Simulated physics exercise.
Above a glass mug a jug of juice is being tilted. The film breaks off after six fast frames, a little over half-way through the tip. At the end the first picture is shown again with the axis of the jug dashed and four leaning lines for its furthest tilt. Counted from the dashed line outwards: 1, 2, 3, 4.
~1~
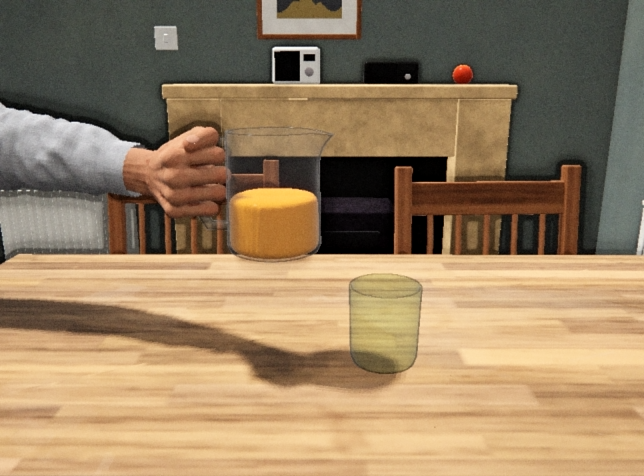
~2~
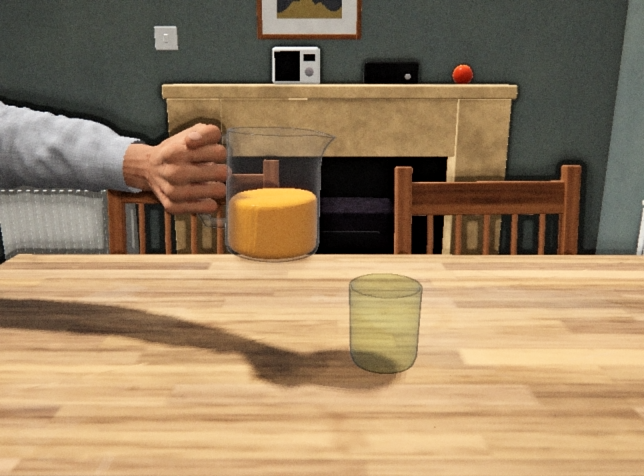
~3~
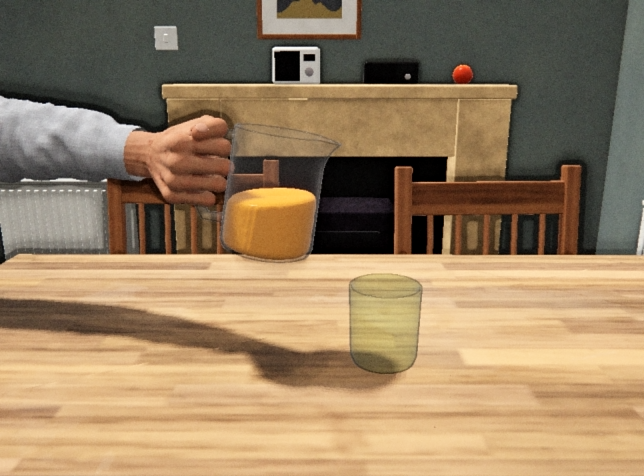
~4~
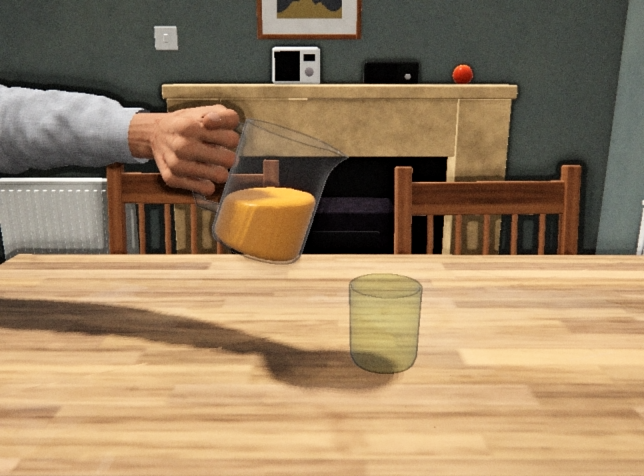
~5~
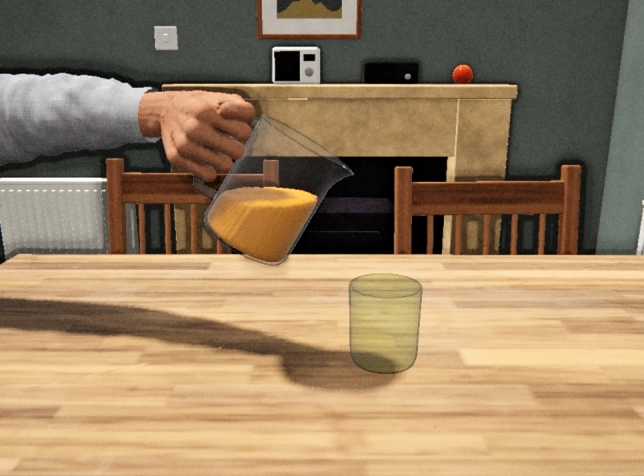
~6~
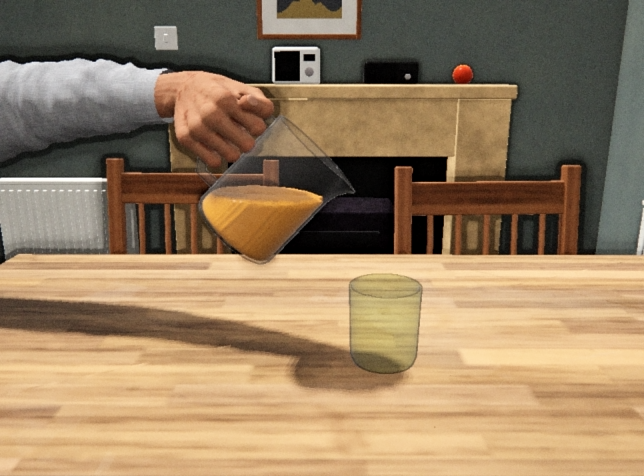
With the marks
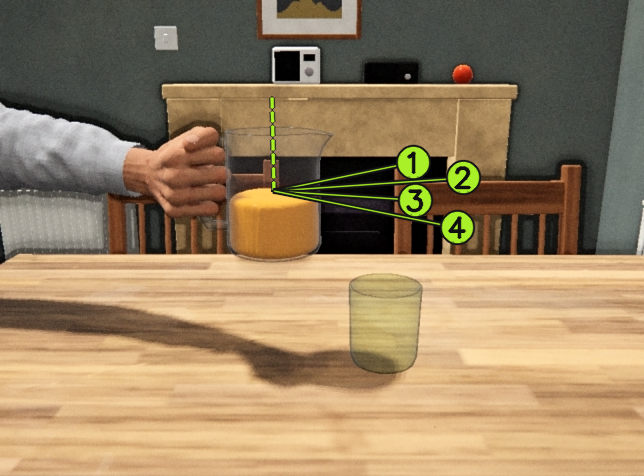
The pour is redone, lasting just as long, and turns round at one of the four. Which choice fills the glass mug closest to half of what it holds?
Use mark 1.
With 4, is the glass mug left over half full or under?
Over.
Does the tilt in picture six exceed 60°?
No.
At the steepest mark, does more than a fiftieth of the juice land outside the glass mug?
Yes.
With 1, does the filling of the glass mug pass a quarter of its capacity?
Yes, it does.
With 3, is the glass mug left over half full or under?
Over.
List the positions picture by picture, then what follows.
Upright, lip at (331, 134); rim of the glass mug round (386, 285); nothing has left yet.
Tipped about 2°, lip at (334, 137); nothing has left yet.
Tipped about 9°, lip at (339, 144); nothing has left yet.
Tipped about 19°, lip at (346, 156); nothing has left yet.
Tipped about 31°, lip at (352, 172); nothing has left yet.
Tipped about 44°, lip at (354, 190); nothing has left yet.
On the marked copy, 1 at (397, 165); 2 at (446, 179); 3 at (398, 199); 4 at (441, 224).
If 1 is chosen, the glass mug ends with about 52 % of what it can hold.
If 2 is chosen, the glass mug ends with about 70 % of what it can hold; 3 % of the juice is spilt.
If 3 is chosen, the glass mug ends with about 82 % of what it can hold; 7 % of the juice is spilt.
If 4 is chosen, the glass mug ends with about 83 % of what it can hold; 18 % of the juice is spilt.
